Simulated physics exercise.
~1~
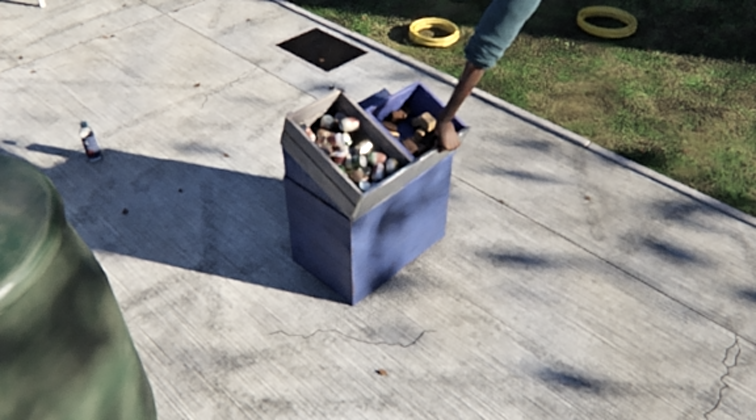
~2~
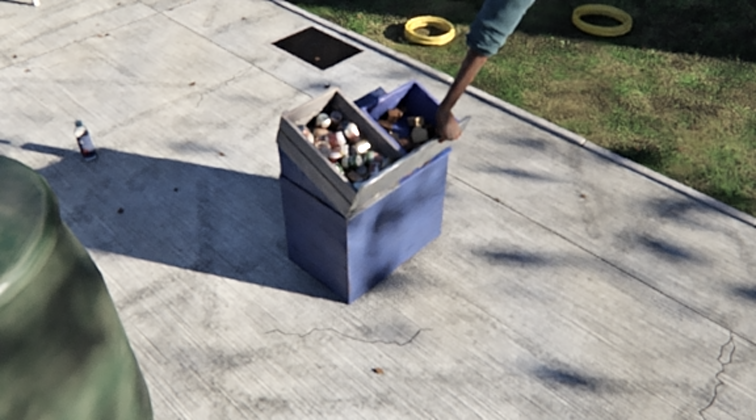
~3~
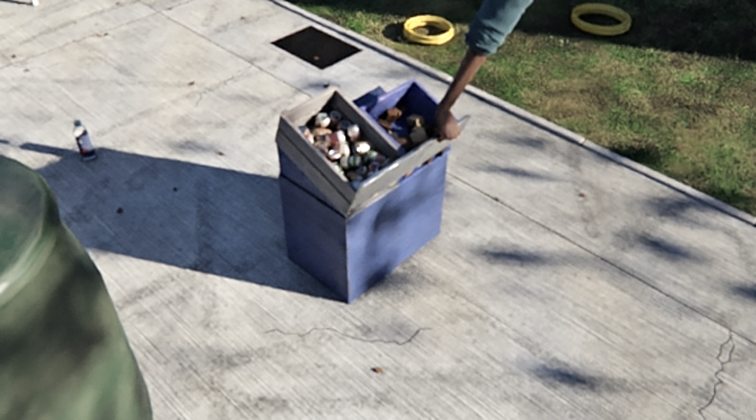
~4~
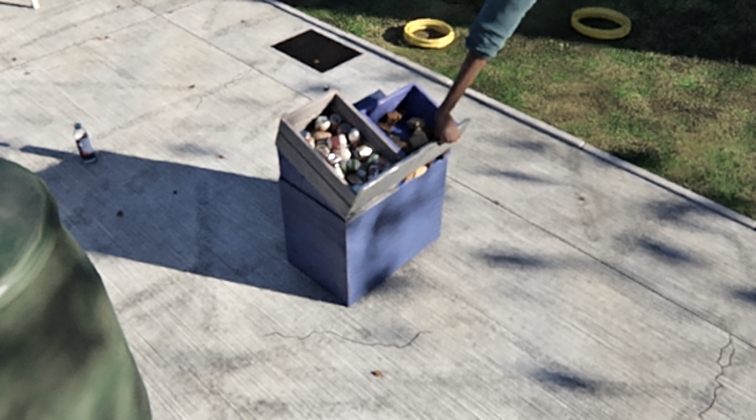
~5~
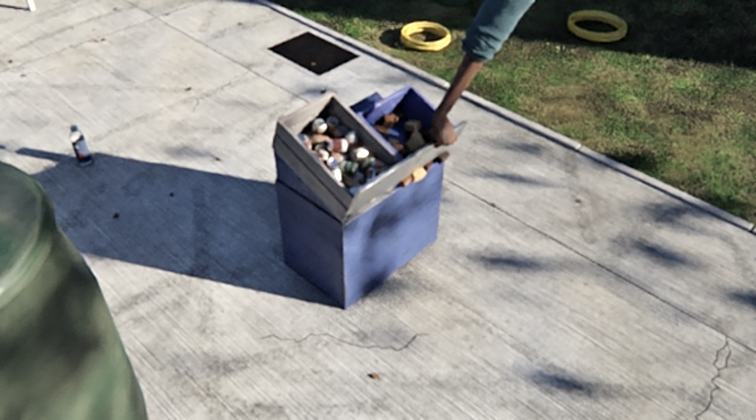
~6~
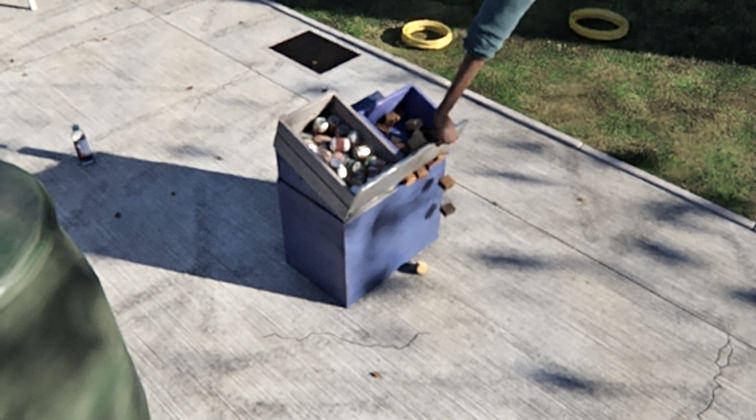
The clip opens on a sunlit concrete patio, where two open bins, one blue and one grey, rest tilted side by side on a blue box. Small cans fill the grey bin, brown wooden blocks lie in the blue one, and a hand reaches down from the top to its low right end. At first almost nothing moves besides a slight sway of the view. Then, with the hand still at the edge, a few blocks slip out beneath it. More blocks follow and drop down the right side of the box, one already near the ground, while the cans stay in their bin.
